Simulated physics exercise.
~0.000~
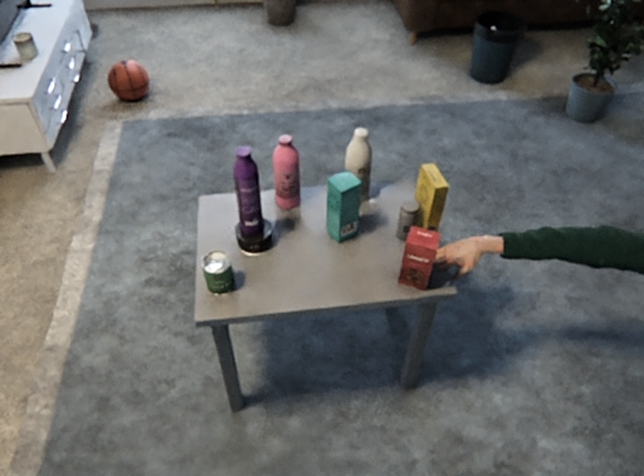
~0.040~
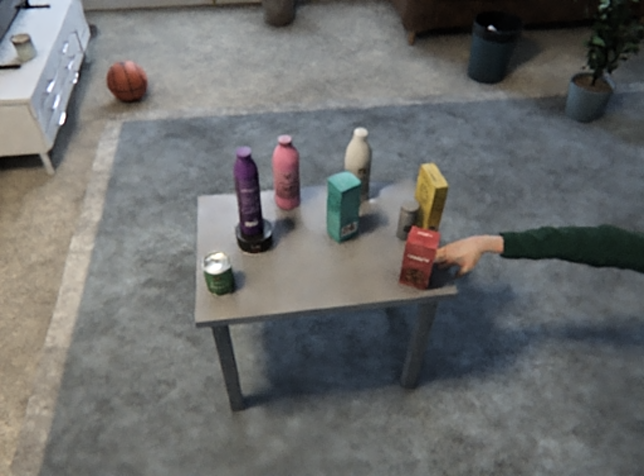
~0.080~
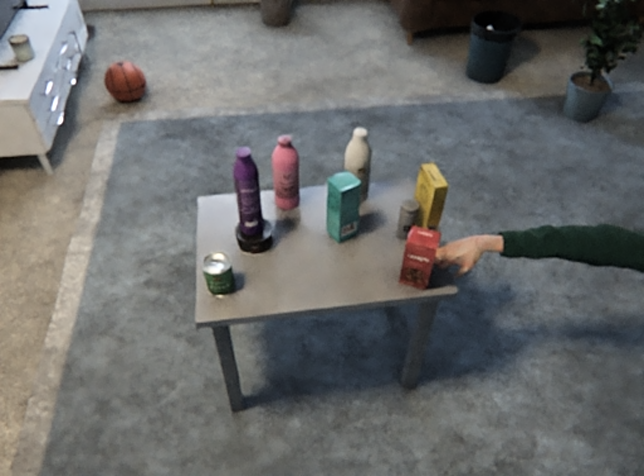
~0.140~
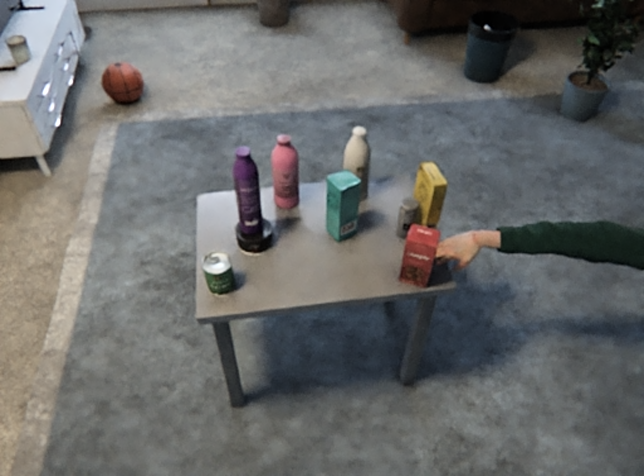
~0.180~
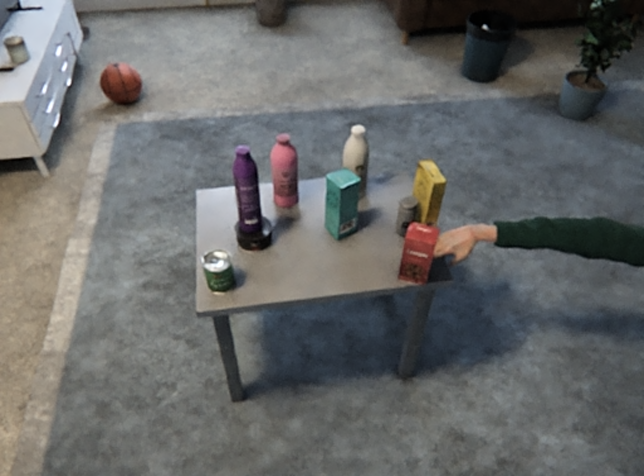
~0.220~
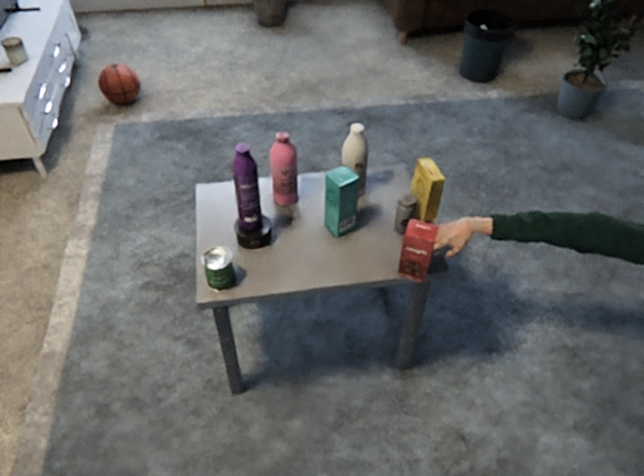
Living room with a small grey table sliding slightly away, its bottles, cartons and tins lagging, a hand staying beside red carton.
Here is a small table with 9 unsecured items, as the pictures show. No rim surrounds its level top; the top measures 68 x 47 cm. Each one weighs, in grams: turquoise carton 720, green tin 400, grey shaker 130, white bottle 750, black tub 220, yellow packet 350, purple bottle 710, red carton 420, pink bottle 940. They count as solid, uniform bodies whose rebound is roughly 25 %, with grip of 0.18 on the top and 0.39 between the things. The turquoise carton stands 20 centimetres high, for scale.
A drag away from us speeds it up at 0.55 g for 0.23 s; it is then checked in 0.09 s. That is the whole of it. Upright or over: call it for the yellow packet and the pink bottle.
Yellow packet: Upright; pink bottle: Upright.
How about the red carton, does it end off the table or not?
When everything stops, the red carton is out of bounds.
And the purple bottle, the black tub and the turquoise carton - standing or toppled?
Well, the purple bottle holds steady, the black tub holds steady, and the turquoise carton holds steady.
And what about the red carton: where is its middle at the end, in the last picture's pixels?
Around (369, 409).
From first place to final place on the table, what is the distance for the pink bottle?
Around 6 centimetres.
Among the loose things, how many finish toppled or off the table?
I get 1.
Around 0.32 s, table 17 cm from its start; green tin and red carton now off the table; pink bottle shifted 11 cm near (283, 160); yellow packet shifted 11 cm near (421, 188).
Around 0.52 s, table 20 cm from its start; yellow packet shifted 7 cm near (414, 173); pink bottle shifted 7 cm near (280, 146); green tin shifted 9 cm.
Finally (1.1 s), off the table and tipped over, red carton; not toppled but over 5 cm from the start, turquoise carton, green tin, grey shaker, white bottle, black tub, yellow packet, purple bottle and pink bottle. Final places as that camera would see them, yellow packet near (414, 172), pink bottle near (280, 145).
